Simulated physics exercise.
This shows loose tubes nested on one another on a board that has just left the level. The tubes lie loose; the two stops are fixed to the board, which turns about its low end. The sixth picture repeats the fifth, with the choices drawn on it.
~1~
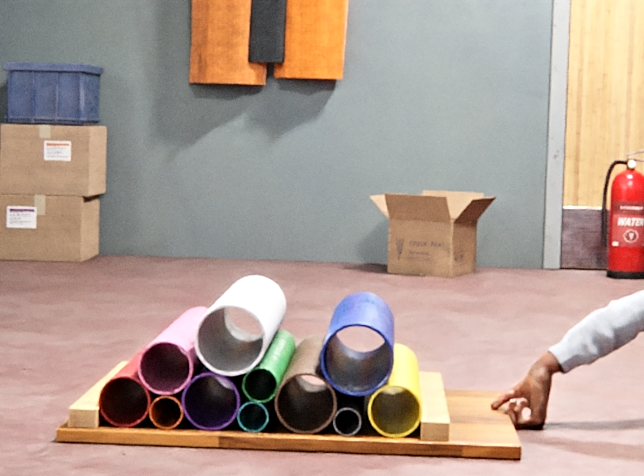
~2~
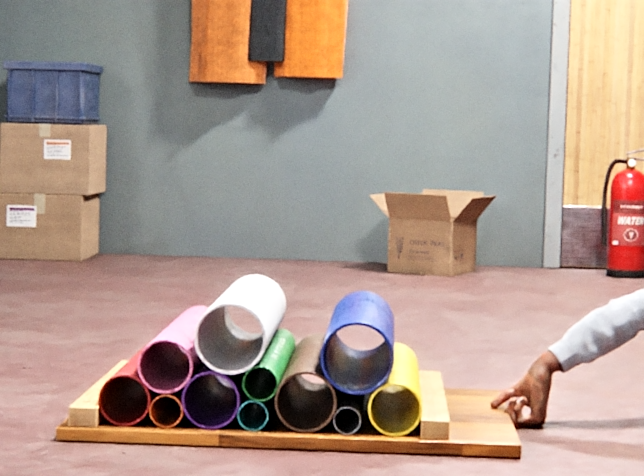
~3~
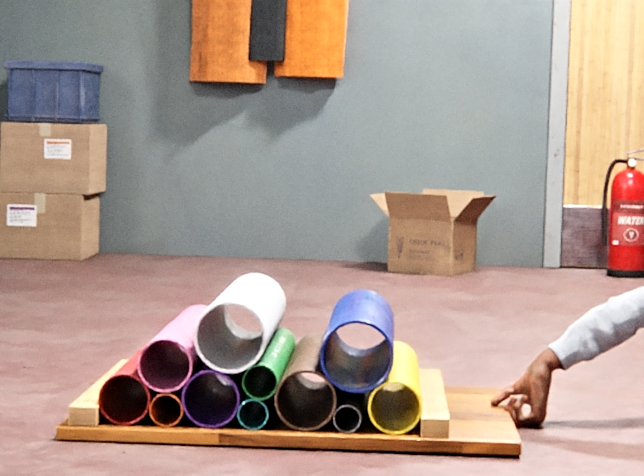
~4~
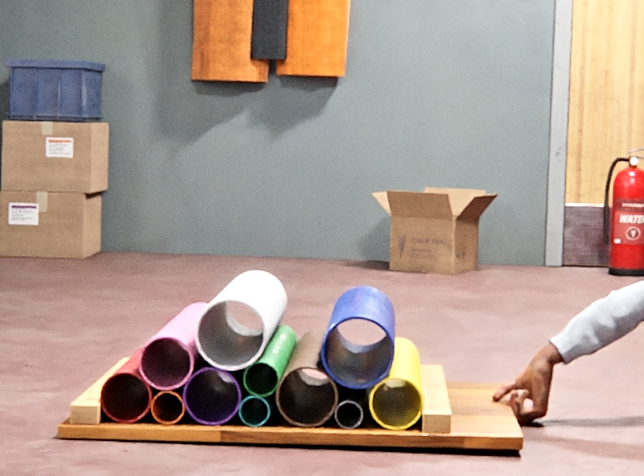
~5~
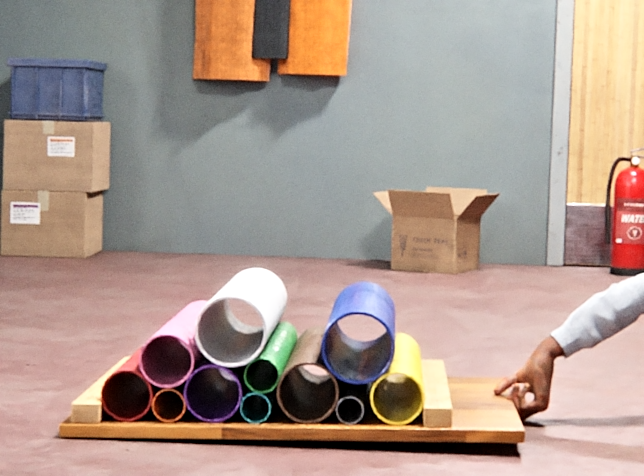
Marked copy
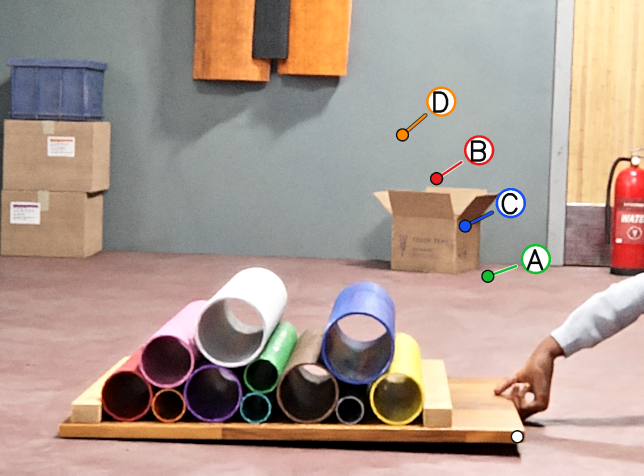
In a room with a grey wall and a dull reddish floor, seen from the front at a low height, a fire extinguisher and cardboard boxes stand behind a wooden board. Loose tubes in red, pink, purple, white, green, brown, blue and yellow nest between wooden blocks. Fingers at the right raise that end very slightly, the tubes keep their arrangement, and the view shifts minutely.
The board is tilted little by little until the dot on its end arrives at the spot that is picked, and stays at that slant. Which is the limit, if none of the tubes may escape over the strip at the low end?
Raise it to B.
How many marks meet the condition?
The number is three.
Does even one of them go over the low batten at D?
At D: Yes.
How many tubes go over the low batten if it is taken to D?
It comes to three.
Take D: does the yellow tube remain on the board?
The yellow tube: Yes.
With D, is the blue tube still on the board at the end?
No, with D.
On the marked copy, A at (488, 276); B at (437, 179); C at (465, 226); D at (403, 135); the white dot at (517, 437).
With B. Early on, board at 20°.
Further on, board at 36°.
At the end, board at 36°, none over the low batten.
As for the rest, A none over the low batten; C none over the low batten; D three over the low batten (white, blue, pink).
